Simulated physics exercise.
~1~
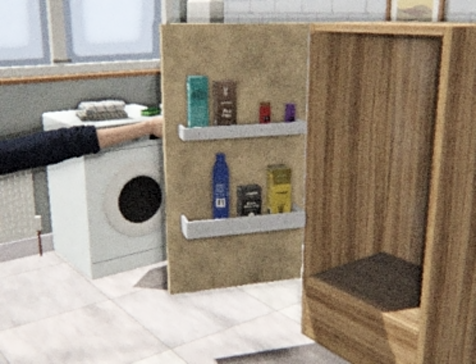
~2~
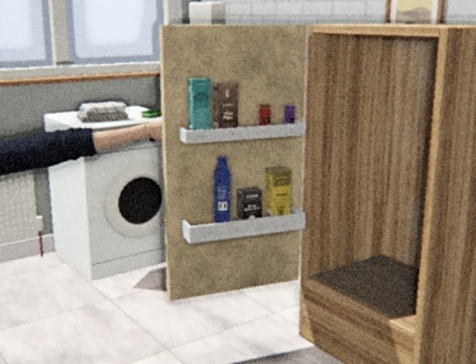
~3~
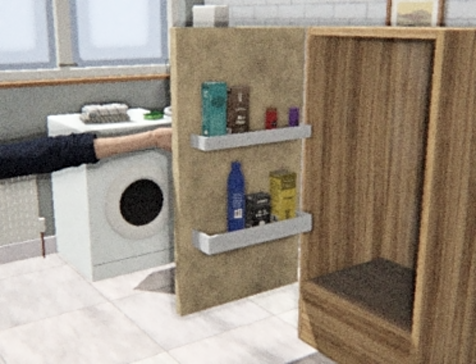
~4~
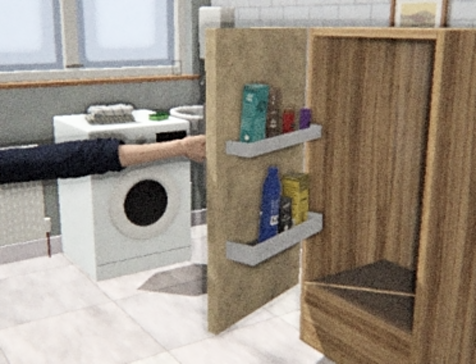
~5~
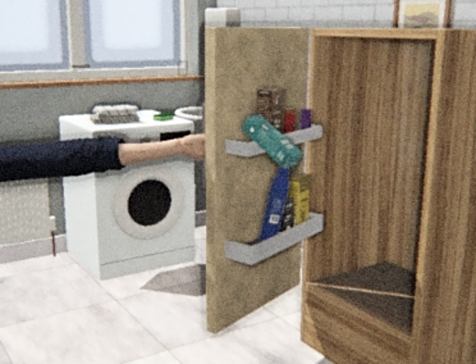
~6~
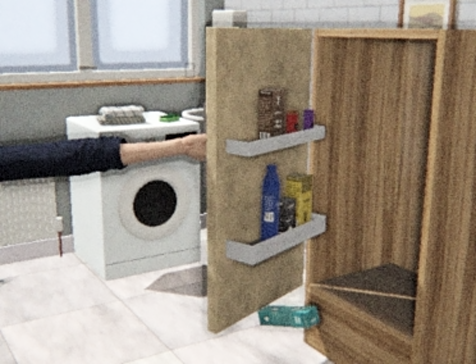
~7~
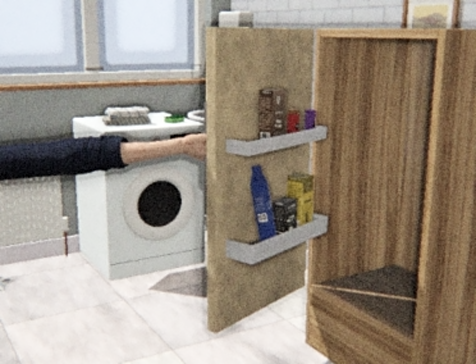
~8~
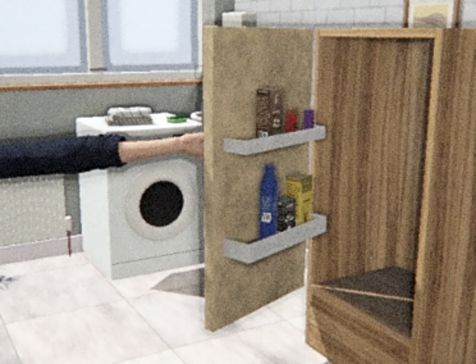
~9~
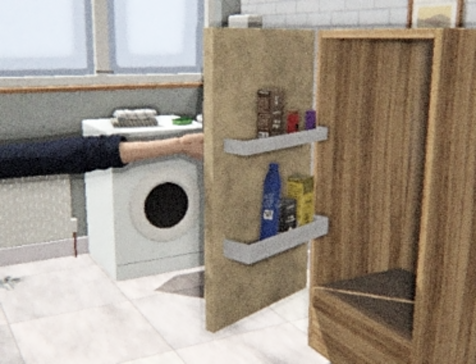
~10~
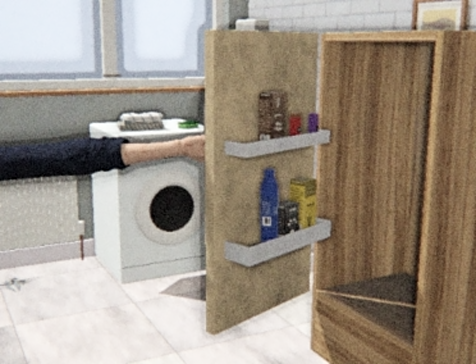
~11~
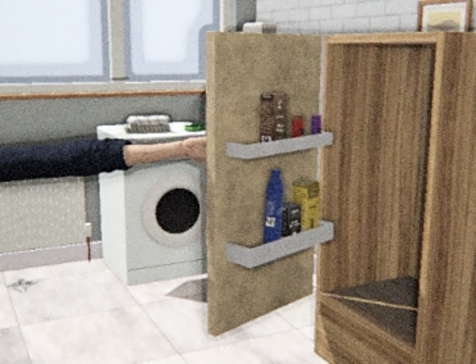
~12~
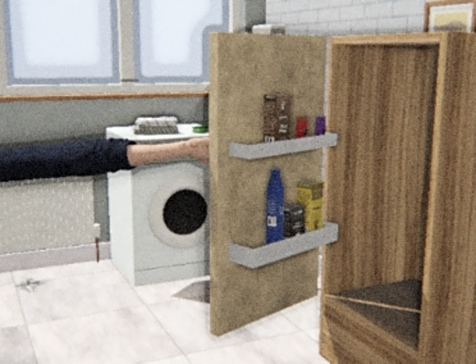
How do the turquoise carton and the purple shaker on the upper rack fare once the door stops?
The turquoise carton tips over the rail and drops out of the rack, while the purple shaker stays in its place behind the rail.
